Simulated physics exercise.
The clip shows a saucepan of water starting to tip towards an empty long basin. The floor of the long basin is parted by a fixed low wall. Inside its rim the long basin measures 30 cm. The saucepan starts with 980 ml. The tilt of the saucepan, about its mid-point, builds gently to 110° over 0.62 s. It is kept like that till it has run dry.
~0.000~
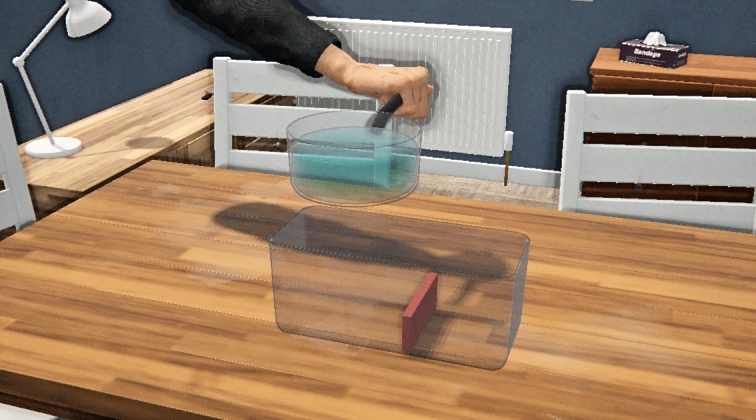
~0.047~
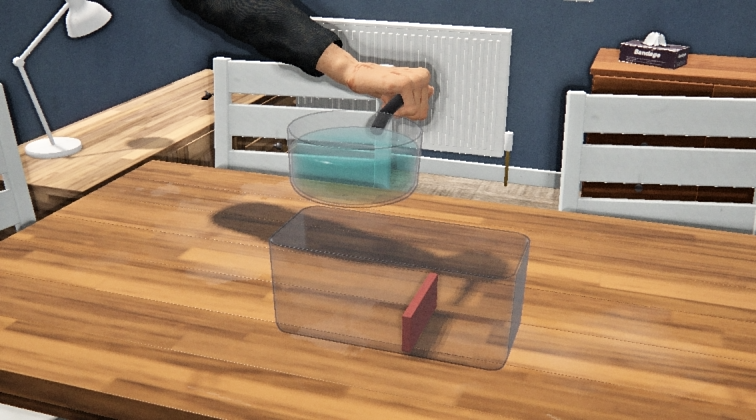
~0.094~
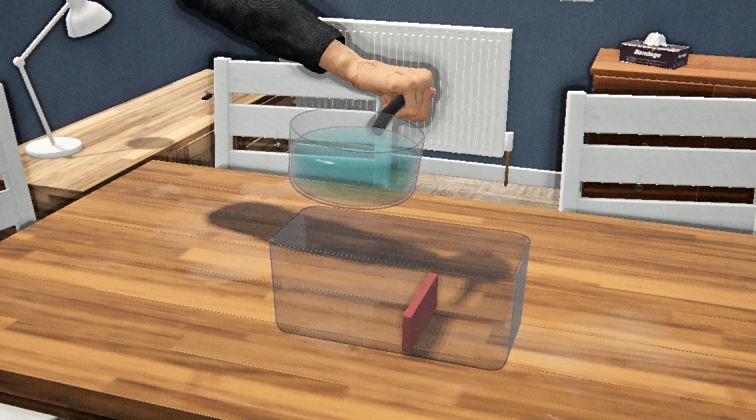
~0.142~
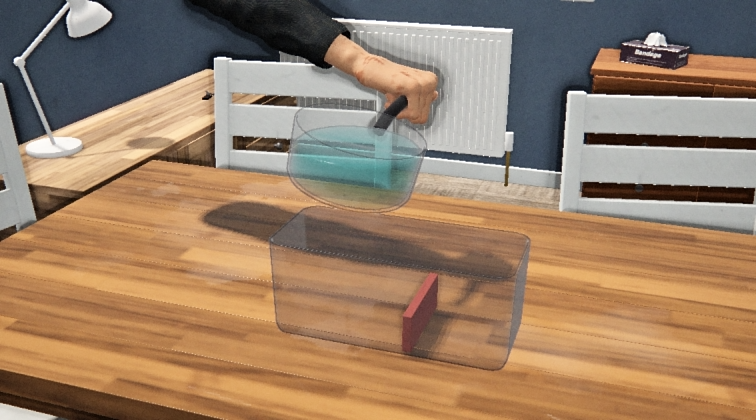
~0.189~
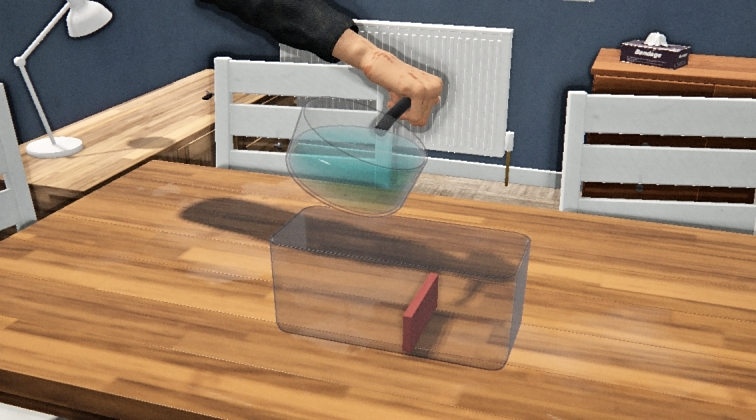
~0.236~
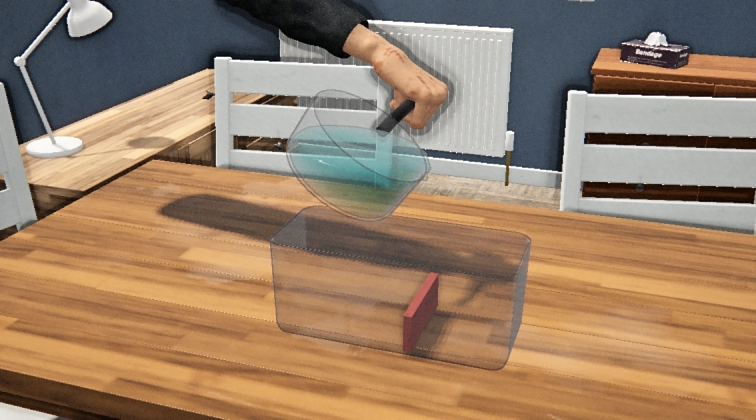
Hand tilting a clear saucepan of blue-green water gradually rightward above an empty transparent basin with a red upright divider inside.
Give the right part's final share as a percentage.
About 52 per cent.
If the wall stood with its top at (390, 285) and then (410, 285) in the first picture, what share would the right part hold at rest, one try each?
First 75, then 60 per cent.
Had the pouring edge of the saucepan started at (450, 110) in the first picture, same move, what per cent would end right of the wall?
In that case some 70 per cent.
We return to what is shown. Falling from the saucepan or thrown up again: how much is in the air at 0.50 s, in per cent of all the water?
Some 26 per cent.
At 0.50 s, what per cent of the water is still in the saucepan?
Some 18 per cent.
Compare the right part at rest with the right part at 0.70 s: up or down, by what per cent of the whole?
The share moves up, by some 8 per cent.
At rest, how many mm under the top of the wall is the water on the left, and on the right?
Some 32 mm on the left and 14 mm on the right.
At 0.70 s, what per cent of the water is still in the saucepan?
Some 4 per cent.
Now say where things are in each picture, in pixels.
In the first frame, it leans 0°; its right rim is at (418, 136); the water meets the walls at (298, 137) and (417, 149); the long basin's rim runs from (287, 224) to (522, 258); the wall's top is at (421, 295).
In the second frame, it leans 2°; its right rim is at (419, 139); the water meets the walls at (298, 136) and (417, 151).
In the third frame, it leans 6°; its right rim is at (421, 144); the water meets the walls at (300, 135) and (419, 152).
In the fourth frame, it leans 14°; its right rim is at (423, 153); the water meets the walls at (301, 135) and (421, 155).
In the fifth frame, it leans 23°; its right rim is at (424, 165); the water meets the walls at (300, 134) and (425, 158).
In the sixth frame, it leans 35°; its right rim is at (422, 178); the water meets the walls at (299, 130) and (421, 168); 3 per cent is over the edge.
After 0.50 s the tilt is 100° and 19 per cent is still to pour, 6 is left of the wall and 49 right of it.
After 0.70 s the tilt is 110° and 4 per cent is still to pour, 27 is left of the wall and 45 right of it.
After 0.90 s the tilt is 110° and 0 per cent is still to pour, 39 is left of the wall and 56 right of it.
After 1.12 s the tilt is 110° and 0 per cent is still to pour, 41 is left of the wall and 53 right of it.
In the end 42 per cent lies left of the wall, 52 right of it and 6 outside.
